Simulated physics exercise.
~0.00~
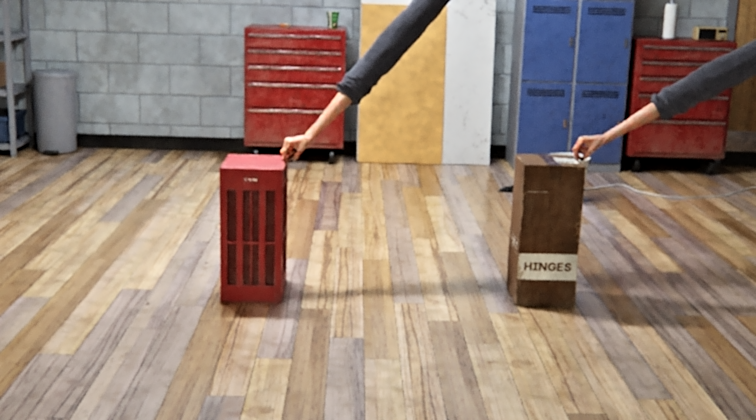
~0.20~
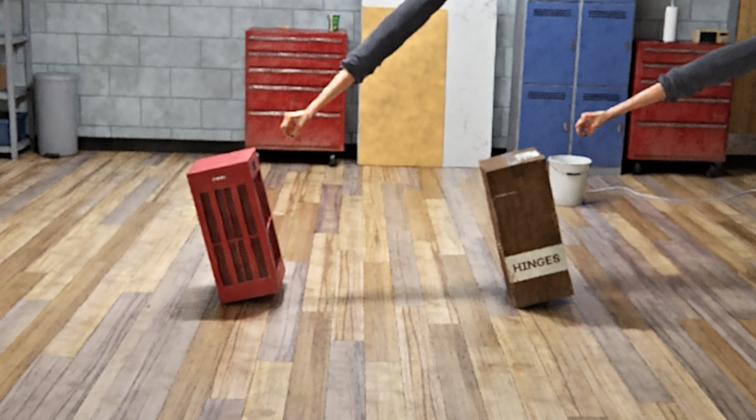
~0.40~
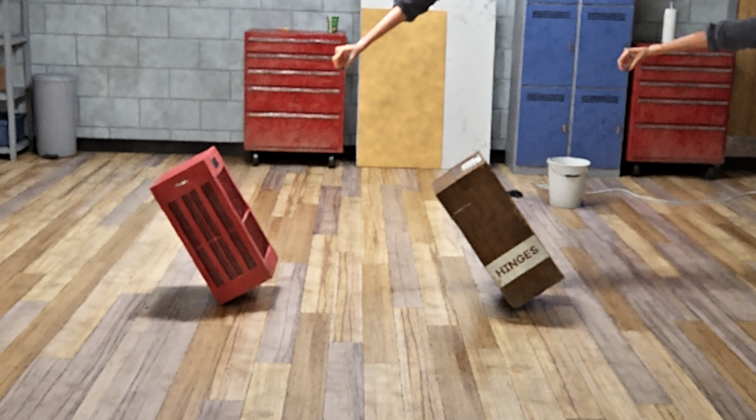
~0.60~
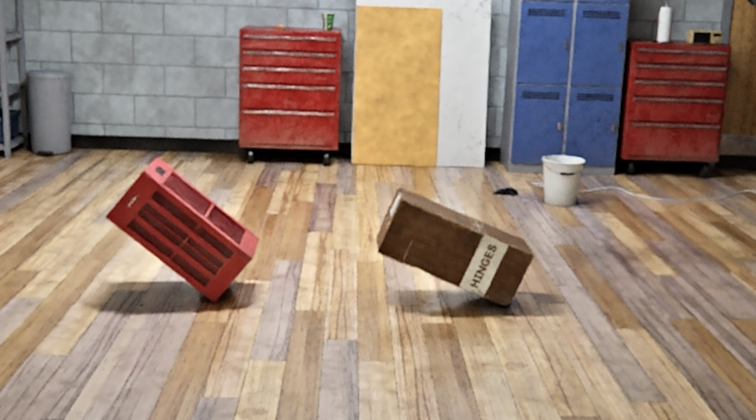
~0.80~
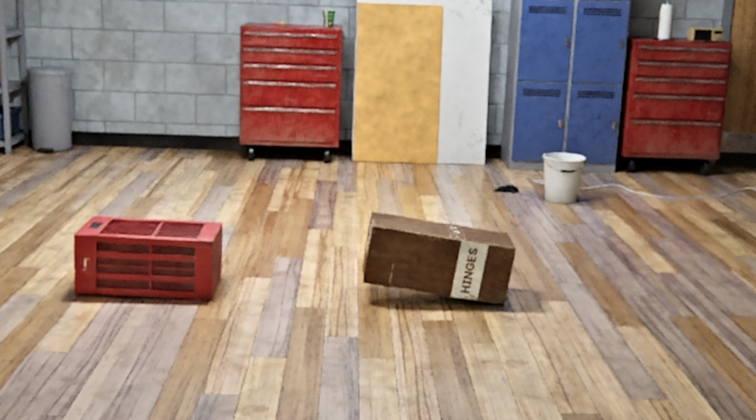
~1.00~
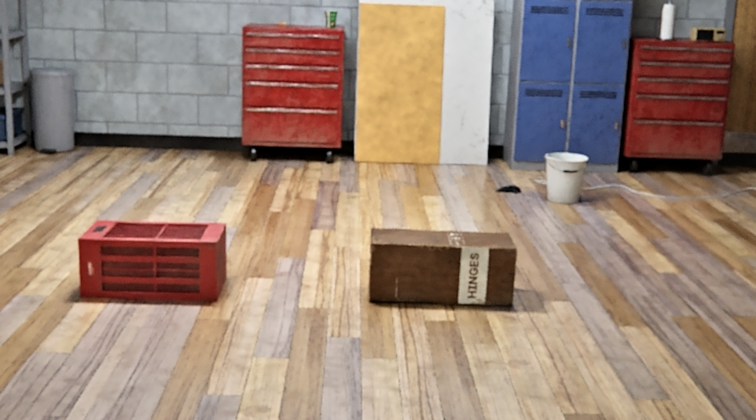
At the start, a tall red crate and a brown parcel labelled HINGES stand upright on a wooden floor in a workshop, each with a hand at its top. The hands let go and draw back while both objects lean to the left. Untouched, they keep tipping as the arms leave the view, the brown parcel leaning further than the red crate. The crate then drops flat onto its side, while the parcel comes down with its left end still slightly raised. Finally the parcel settles too, and both lie on their sides.
